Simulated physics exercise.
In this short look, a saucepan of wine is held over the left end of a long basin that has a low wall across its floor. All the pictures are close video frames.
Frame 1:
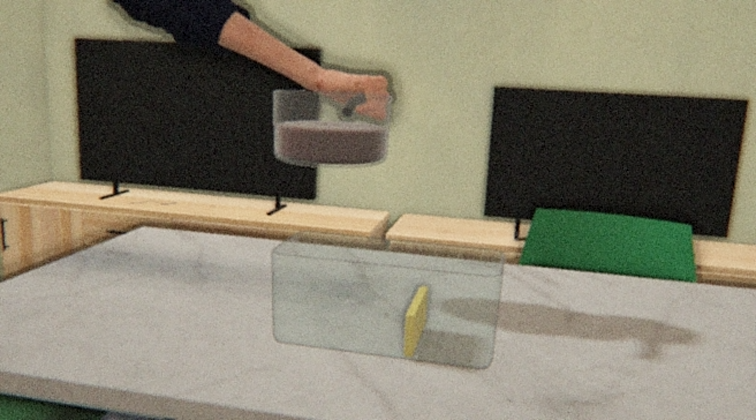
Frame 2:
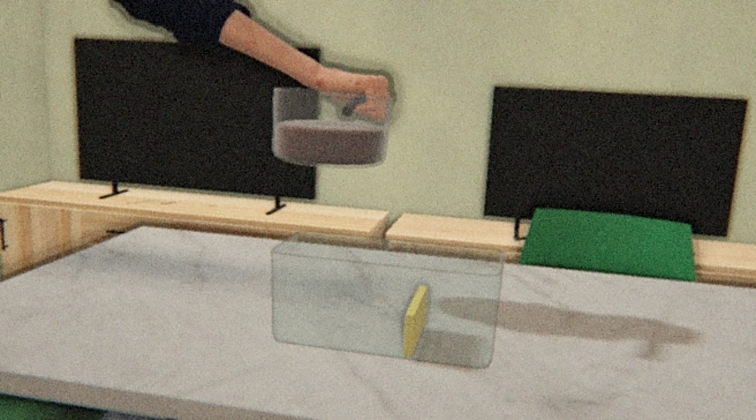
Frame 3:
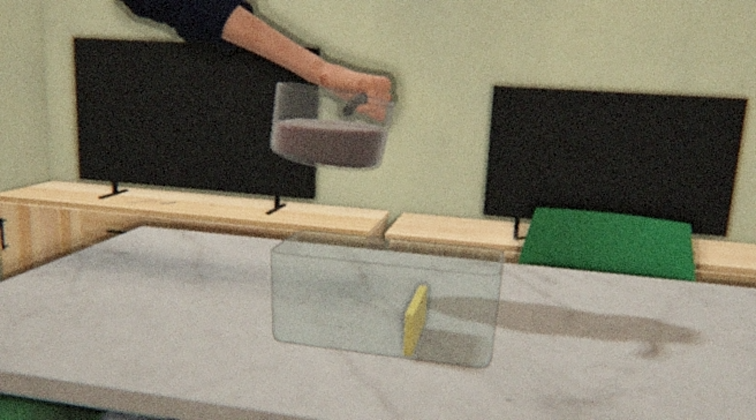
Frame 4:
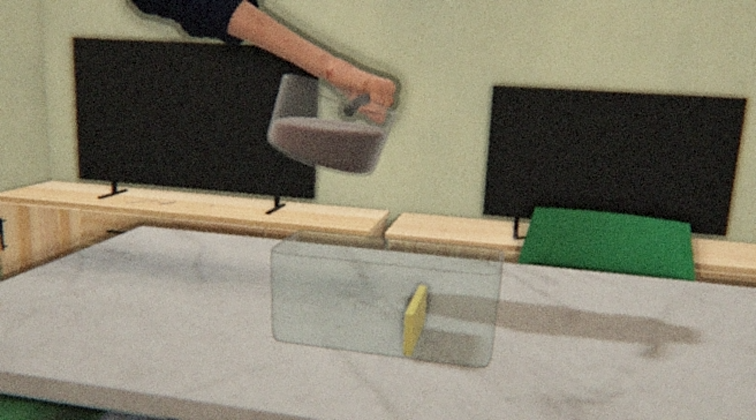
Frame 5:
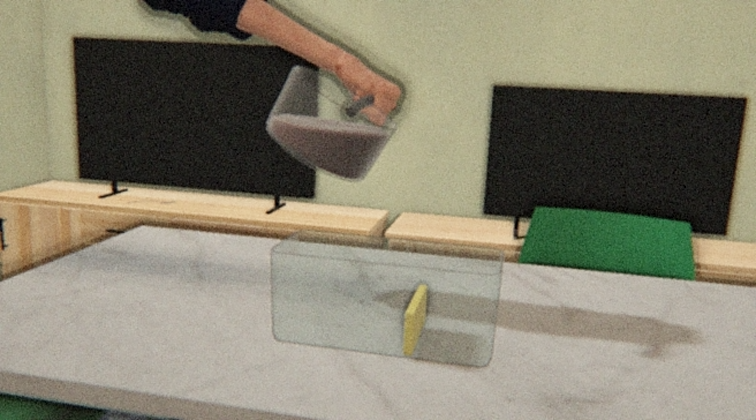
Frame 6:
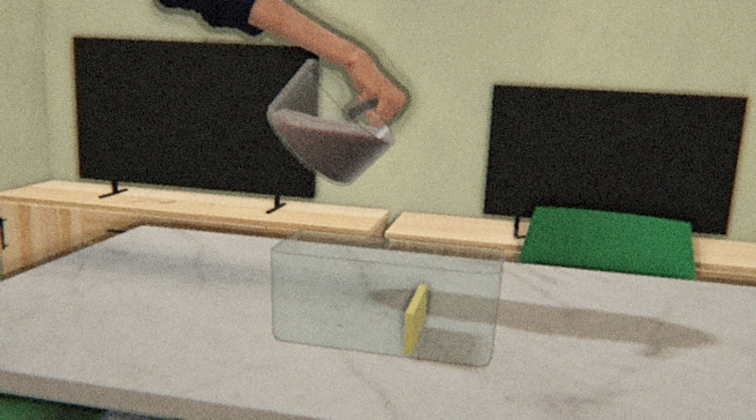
A hand tilts a clear saucepan of wine progressively to the right, from level to a steep slant, above the left part of a long transparent basin with a low yellow wall inside, set on a pale marbled table.
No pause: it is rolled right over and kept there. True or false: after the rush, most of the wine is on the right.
False, it is on the left.
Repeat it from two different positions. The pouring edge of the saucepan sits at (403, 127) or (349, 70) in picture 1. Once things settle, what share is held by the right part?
Near 40 in a hundred first, near 5 in a hundred second.
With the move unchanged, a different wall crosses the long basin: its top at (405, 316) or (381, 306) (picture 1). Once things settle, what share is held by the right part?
It works out to around 45 per cent for the first and around 85 per cent for the second.
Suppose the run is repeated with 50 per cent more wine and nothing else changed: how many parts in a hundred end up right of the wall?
I'd put it at some 40 %.
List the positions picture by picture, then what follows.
Tilt 0°; pouring edge (390, 99); surface from (281, 123) to (387, 130); the long basin's rim runs from (286, 242) to (503, 264); the wall's top is at (418, 301), in the first picture.
Tilt 2°; pouring edge (391, 101); surface from (281, 122) to (387, 130), in the second picture.
Tilt 8°; pouring edge (392, 106); surface from (280, 121) to (387, 131), in the third picture.
Tilt 17°; pouring edge (394, 117); surface from (278, 120) to (387, 132), in the fourth picture.
Tilt 28°; pouring edge (395, 130); surface from (275, 116) to (390, 134), in the fifth picture.
Tilt 42°; pouring edge (392, 145); surface from (276, 110) to (394, 137), in the sixth picture.
A moment on, the tilt is 99° and 33 per cent is still to pour, 7 is left of the wall and 14 right of it.
Next, the tilt is 107° and 9 per cent is still to pour, 47 is left of the wall and 32 right of it.
Then the tilt is 107° and 1 per cent is still to pour, 62 is left of the wall and 30 right of it.
Later the tilt is 107° and 0 per cent is still to pour, 67 is left of the wall and 31 right of it.
Finally, 67 per cent lies left of the wall, 31 right of it and 2 outside.
